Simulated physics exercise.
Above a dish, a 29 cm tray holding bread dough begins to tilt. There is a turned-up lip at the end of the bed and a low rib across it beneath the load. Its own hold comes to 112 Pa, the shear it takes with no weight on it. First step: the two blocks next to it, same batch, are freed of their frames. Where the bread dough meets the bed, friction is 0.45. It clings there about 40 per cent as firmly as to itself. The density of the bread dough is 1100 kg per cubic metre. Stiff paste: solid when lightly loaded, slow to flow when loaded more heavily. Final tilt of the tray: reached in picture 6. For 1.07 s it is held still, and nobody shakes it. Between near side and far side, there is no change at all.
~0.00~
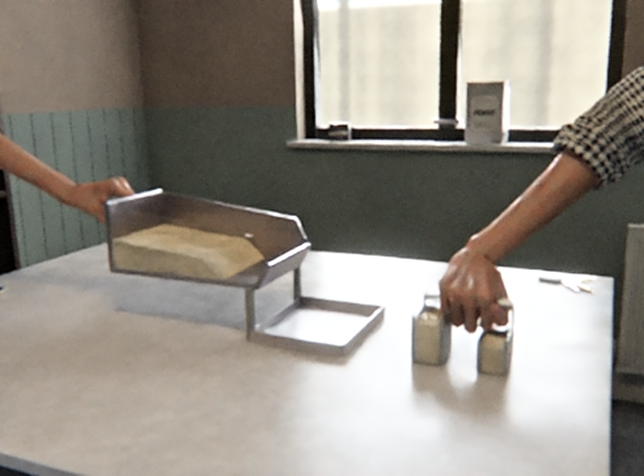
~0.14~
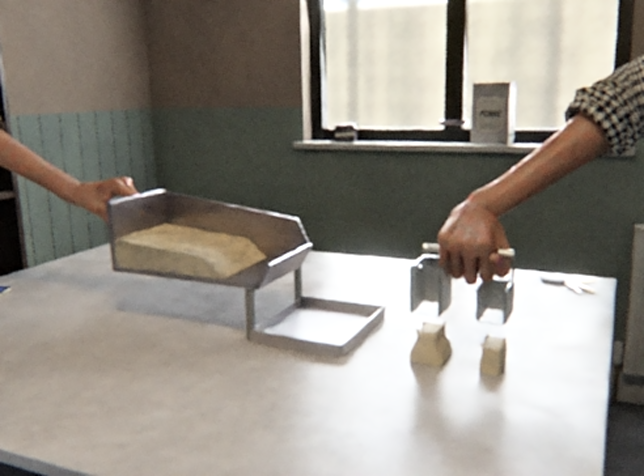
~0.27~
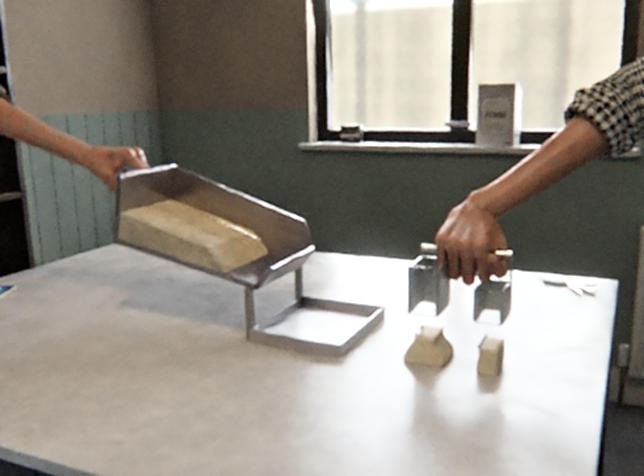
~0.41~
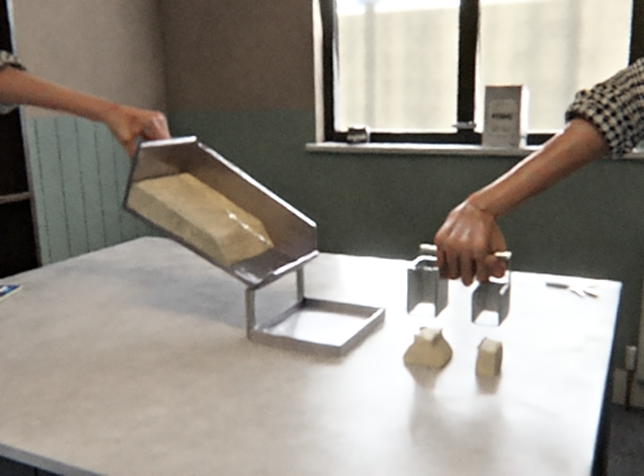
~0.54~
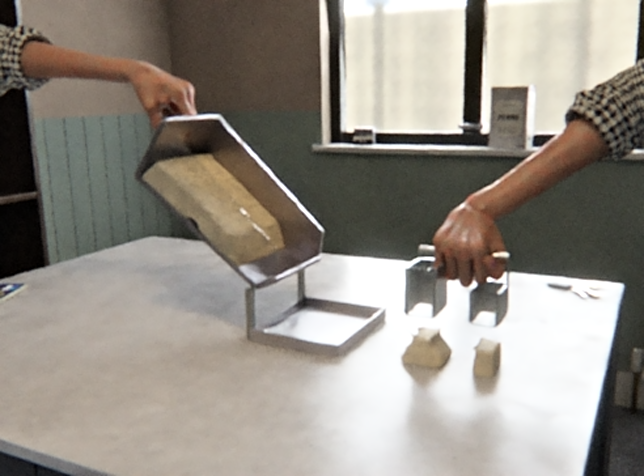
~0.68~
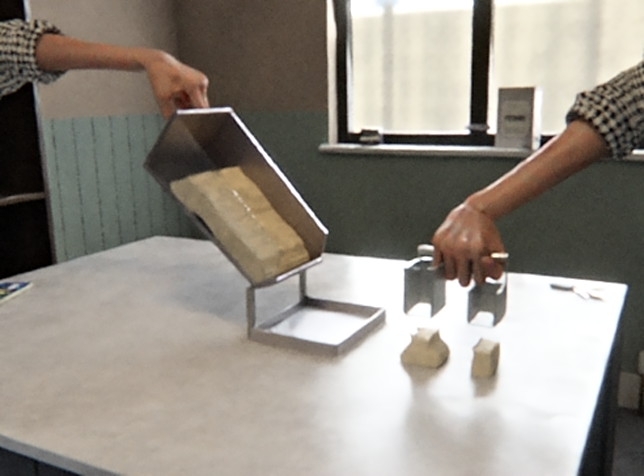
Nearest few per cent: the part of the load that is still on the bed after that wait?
Some 33 percent.
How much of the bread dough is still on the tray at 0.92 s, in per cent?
Close to 65 percent.
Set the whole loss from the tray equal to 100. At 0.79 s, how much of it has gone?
Roughly 10 percent.
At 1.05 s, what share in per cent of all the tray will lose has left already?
It comes to around 80 percent.
By 0.79 s, the tilt is 41 degrees and 97 % is on the bed.
By 0.92 s, the tilt is 41 degrees and 66 % is on the bed.
By 1.05 s, the tilt is 41 degrees and 44 % is on the bed.
By 1.18 s, the tilt is 41 degrees and 37 % is on the bed.
By 1.72 s, at the end, the tilt is 41 degrees and 33 % is on the bed.
